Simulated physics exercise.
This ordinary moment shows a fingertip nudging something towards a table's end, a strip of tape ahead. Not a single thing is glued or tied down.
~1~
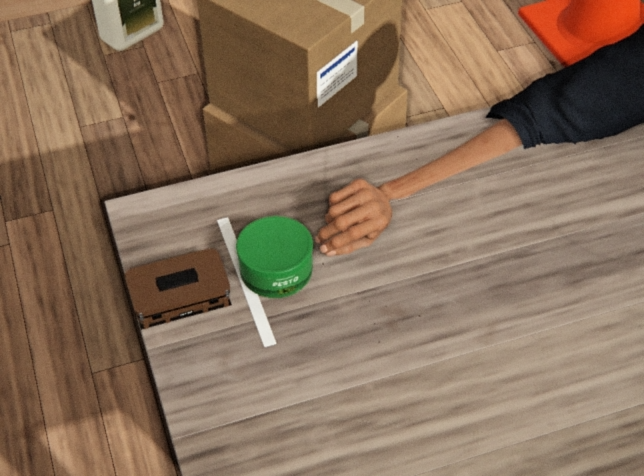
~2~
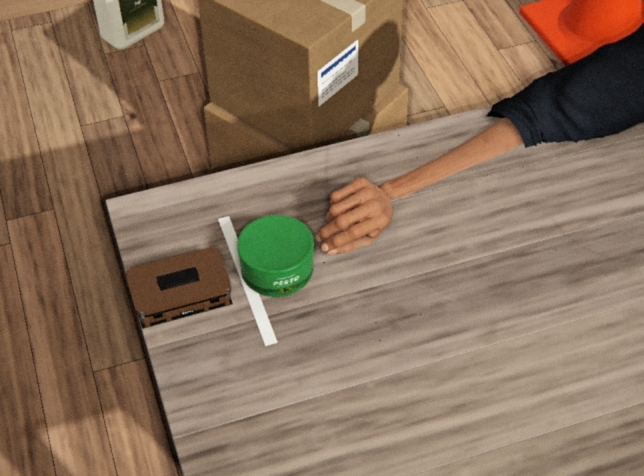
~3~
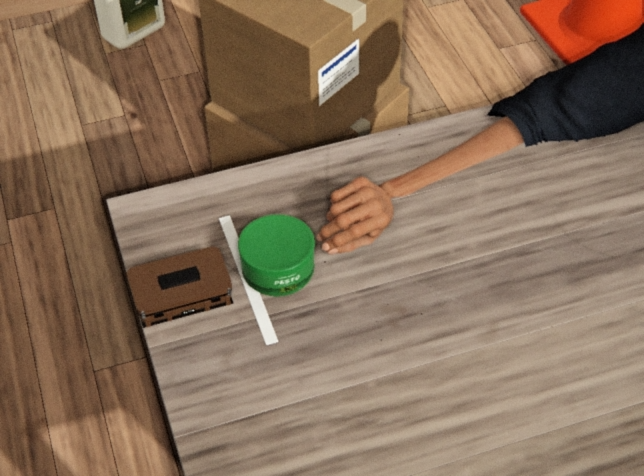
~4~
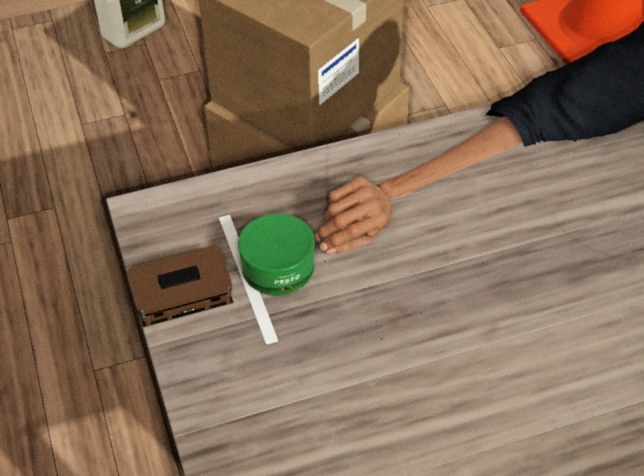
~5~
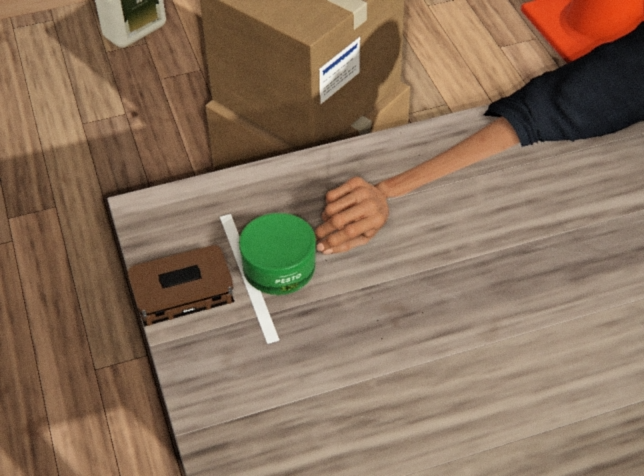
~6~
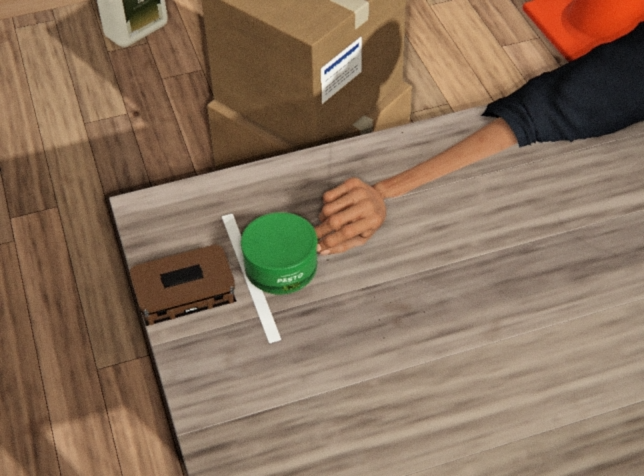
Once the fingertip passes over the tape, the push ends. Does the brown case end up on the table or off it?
So the brown case goes off the side.
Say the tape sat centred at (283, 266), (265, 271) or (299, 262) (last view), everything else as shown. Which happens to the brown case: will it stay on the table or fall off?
First try it never reaches it, second try it hits it, third try it never reaches it.
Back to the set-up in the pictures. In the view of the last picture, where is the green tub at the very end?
I'd say it stops near (206, 273).
Then, 1.24 s past the last view, brown case in the air near (136, 425).
Then, 1.64 s past the last view, brown case in the air.
Finally, the brown case drops to the floor.
